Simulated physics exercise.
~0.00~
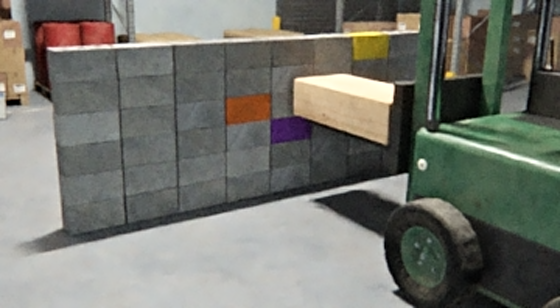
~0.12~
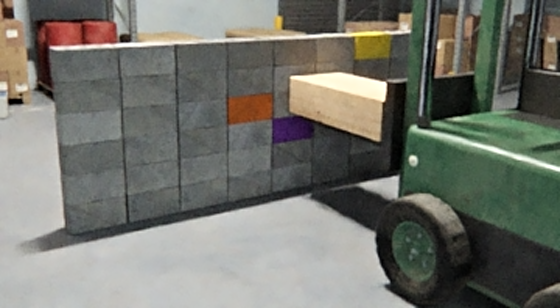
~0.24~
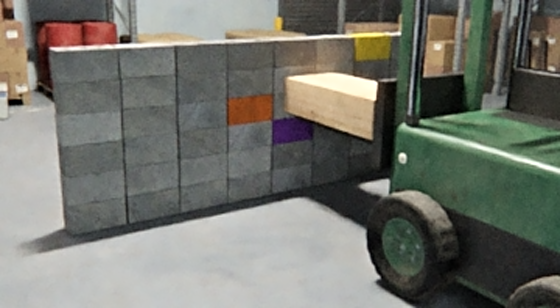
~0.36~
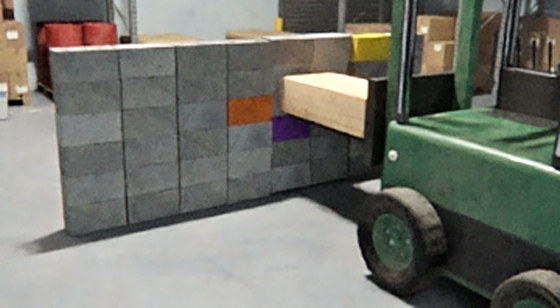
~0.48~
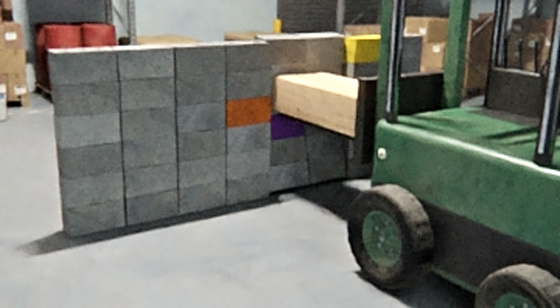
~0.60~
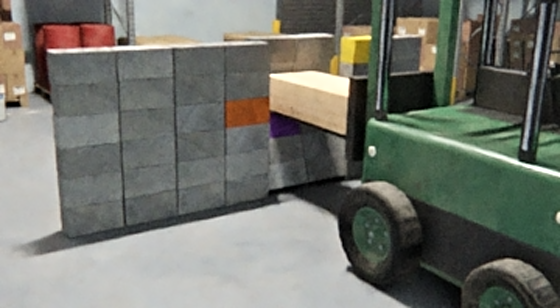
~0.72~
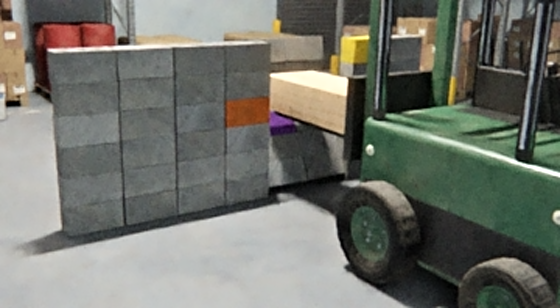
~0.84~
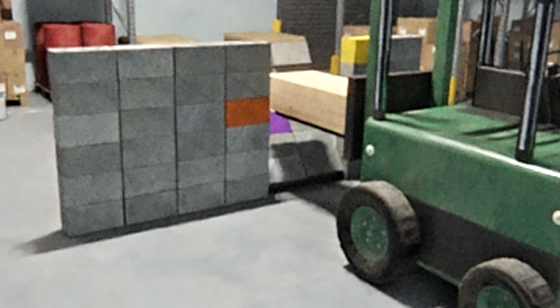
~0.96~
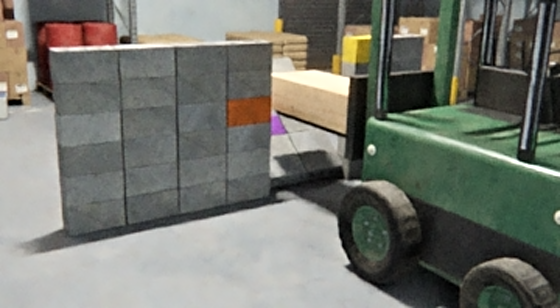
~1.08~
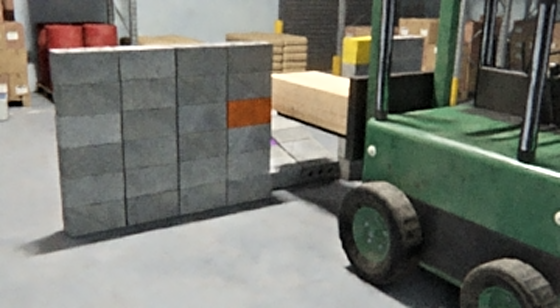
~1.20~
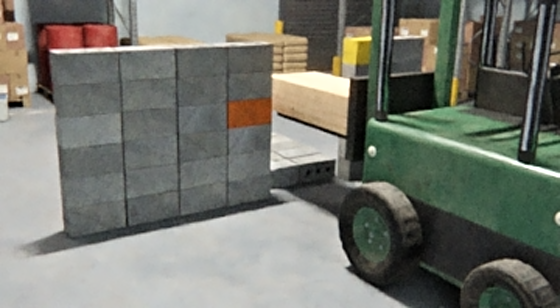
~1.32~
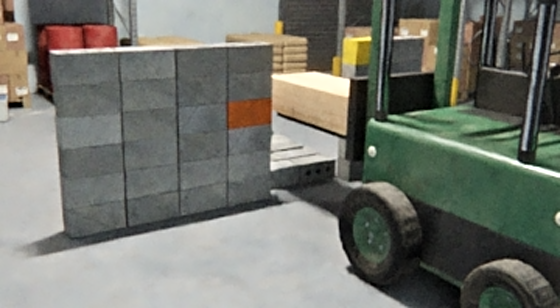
The video shows a green forklift moving left with a raised wooden case, pushing into a gray block wall until the section with the purple block tilts away and topples behind it, while the forklift stops and the left section with the orange block and the yellow block remain standing.
